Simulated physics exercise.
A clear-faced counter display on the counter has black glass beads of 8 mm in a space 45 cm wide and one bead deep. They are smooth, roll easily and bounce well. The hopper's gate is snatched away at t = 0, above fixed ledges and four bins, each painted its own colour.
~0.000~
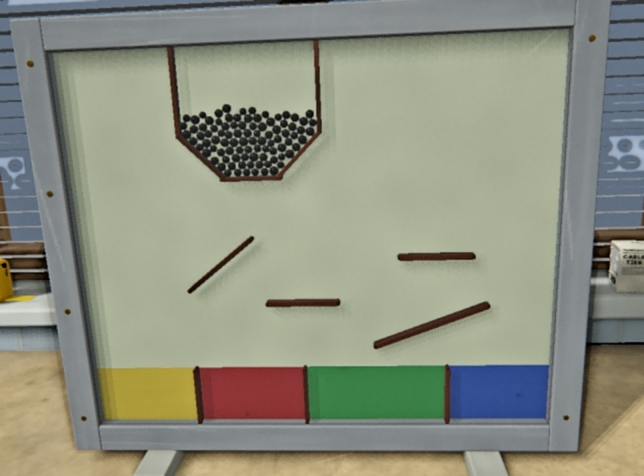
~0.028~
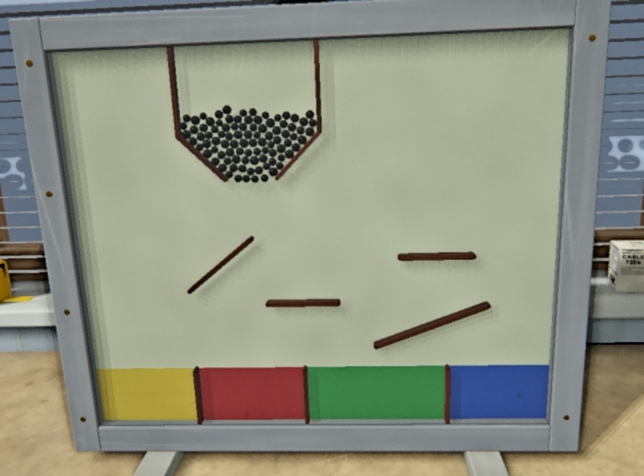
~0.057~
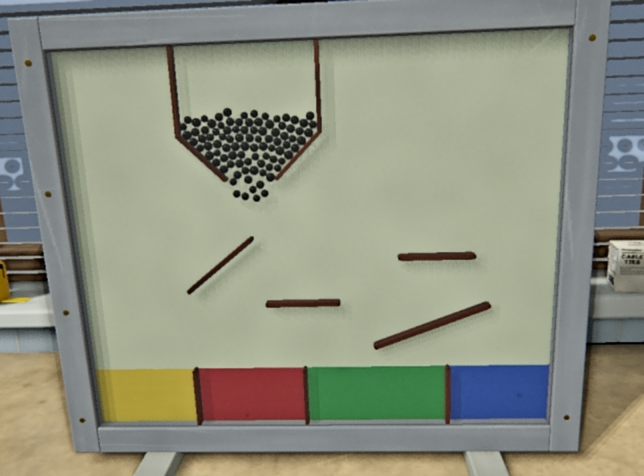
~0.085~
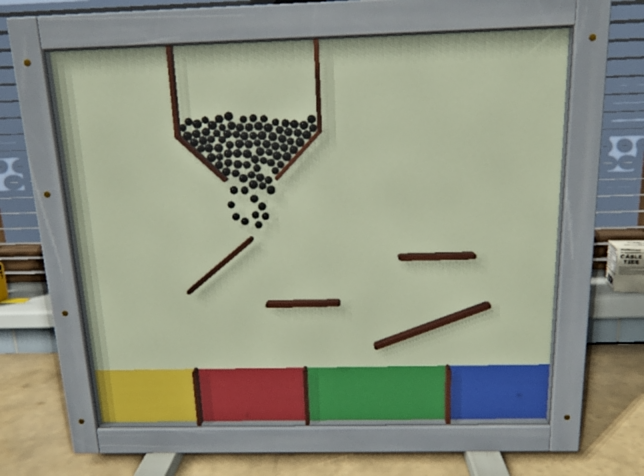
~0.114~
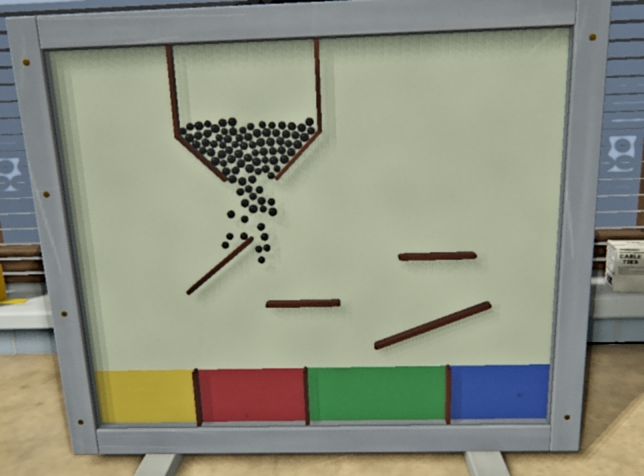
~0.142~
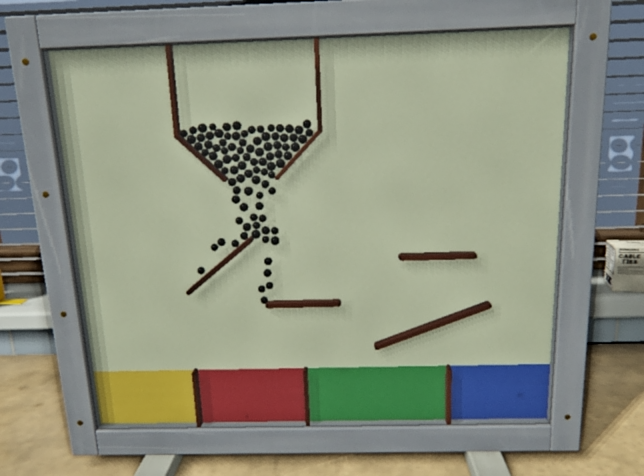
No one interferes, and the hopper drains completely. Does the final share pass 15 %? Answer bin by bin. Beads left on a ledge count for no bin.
Green bin: Yes; blue bin: No; yellow bin: Yes; red bin: Yes.
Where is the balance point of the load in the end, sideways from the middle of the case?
Some 8 cm left of it.
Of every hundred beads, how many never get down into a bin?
Some 5 per cent.
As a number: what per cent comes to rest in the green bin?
About 20 per cent.
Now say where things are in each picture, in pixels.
In the first frame, gate shut, about 90 beads in the hopper; its mouth (226, 179) to (278, 178); green (376, 394), blue (498, 393), yellow (149, 395), red (253, 394).
In the second frame, 1 out; leading bead (255, 179).
In the third frame, 8 out; leading bead (257, 198).
In the fourth frame, 14 out; leading bead (259, 225).
In the fifth frame, 23 out; leading bead (262, 260).
In the sixth frame, 30 out; leading bead (264, 300); ledges slope (190, 291) to (251, 240), slope (377, 346) to (489, 305), level (269, 304) to (338, 303), level (401, 257) to (474, 255).
After 0.24 s 65 % have left the hopper; down in the bins, nothing yet.
After 0.55 s 100 % have left the hopper; down in the bins, yellow 40 %, red 15 %.
In the end, by 2.1 s, green 20 %, blue 5 %, yellow 45 %, red 25 %, left higher up 5 %.
